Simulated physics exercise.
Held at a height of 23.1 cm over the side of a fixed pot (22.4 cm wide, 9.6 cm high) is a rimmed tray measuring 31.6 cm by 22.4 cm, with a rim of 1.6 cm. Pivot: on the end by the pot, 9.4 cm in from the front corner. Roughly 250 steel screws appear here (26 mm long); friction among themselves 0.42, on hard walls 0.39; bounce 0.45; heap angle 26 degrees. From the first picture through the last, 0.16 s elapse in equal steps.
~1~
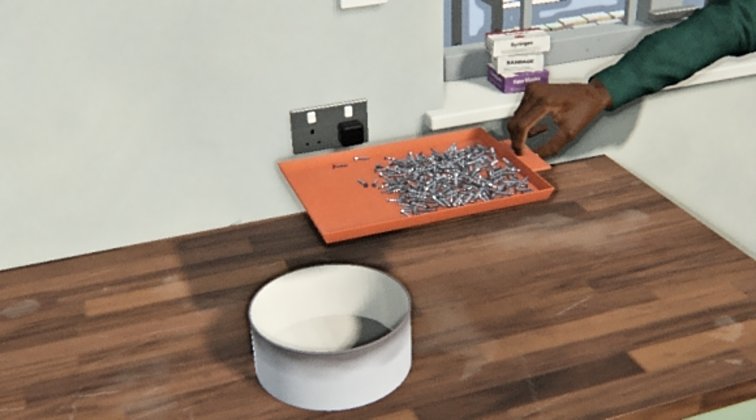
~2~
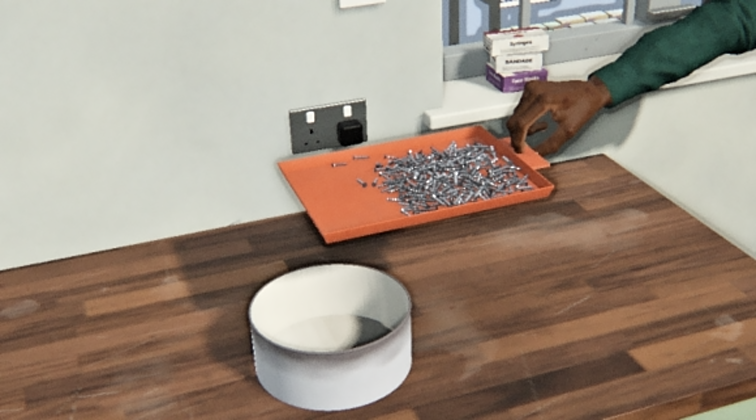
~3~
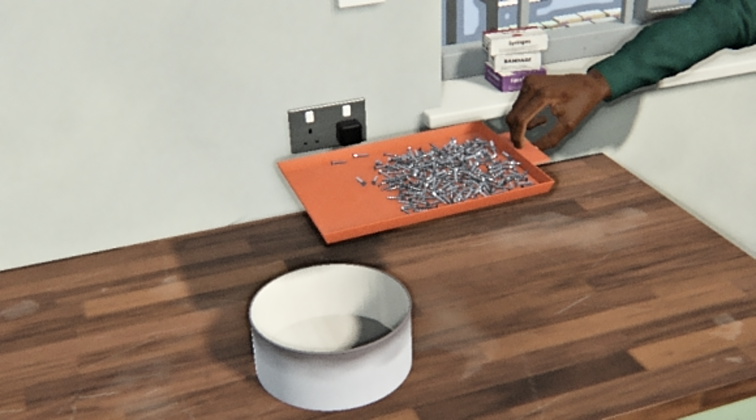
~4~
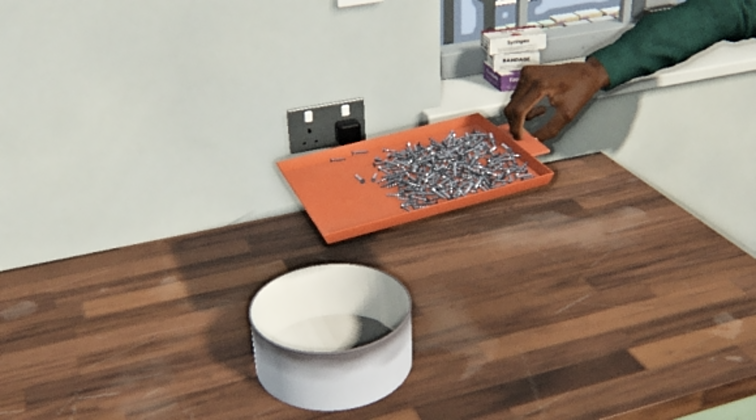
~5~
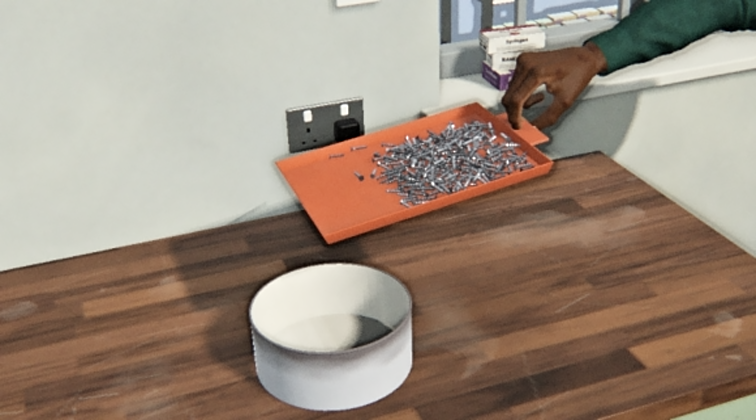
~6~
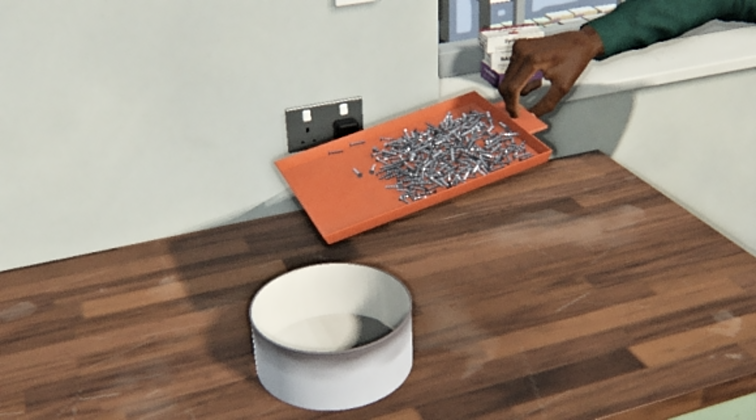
The clip opens on an orange tray of small silvery metal pieces above a wooden worktop, a hand in a green sleeve at its right end and a round white pot in front. The tray stays level at first, then the hand slowly raises the right end, slanting it gently down leftward while the pieces stay heaped.
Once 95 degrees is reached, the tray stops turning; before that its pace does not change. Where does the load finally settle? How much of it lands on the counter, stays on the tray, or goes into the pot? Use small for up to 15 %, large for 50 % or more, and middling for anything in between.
Counter - large, left on the tray - small, pot - middling.
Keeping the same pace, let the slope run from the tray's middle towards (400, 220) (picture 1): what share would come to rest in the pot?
The share comes to about 60 in a hundred.
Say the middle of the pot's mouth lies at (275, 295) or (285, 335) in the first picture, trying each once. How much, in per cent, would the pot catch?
About 70 and 70 per cent.
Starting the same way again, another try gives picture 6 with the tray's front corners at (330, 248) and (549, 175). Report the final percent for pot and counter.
The pot gets 45 and the counter 55.
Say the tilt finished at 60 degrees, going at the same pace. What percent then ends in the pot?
Around 25 per cent, then.
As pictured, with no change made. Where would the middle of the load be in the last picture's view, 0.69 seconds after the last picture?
Load centre, approx.: (257, 296) px.
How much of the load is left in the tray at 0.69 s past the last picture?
10 %, give or take.
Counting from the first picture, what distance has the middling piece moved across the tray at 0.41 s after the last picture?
Displacement on the tray: Roughly 8 cm.
Then, 0.41 s after the last picture, tilt 51 degrees; the tray holds 100 %, the pot 0 %.
Then, 0.69 s after the last picture, tilt 78 degrees; the tray holds 10 %, the pot 10 %.
Then, 1.07 s after the last picture, tilt 95 degrees; the tray holds 0 %, the pot 25 %.
In the end, counter 75 %, tray 0 %, pot 25 %.
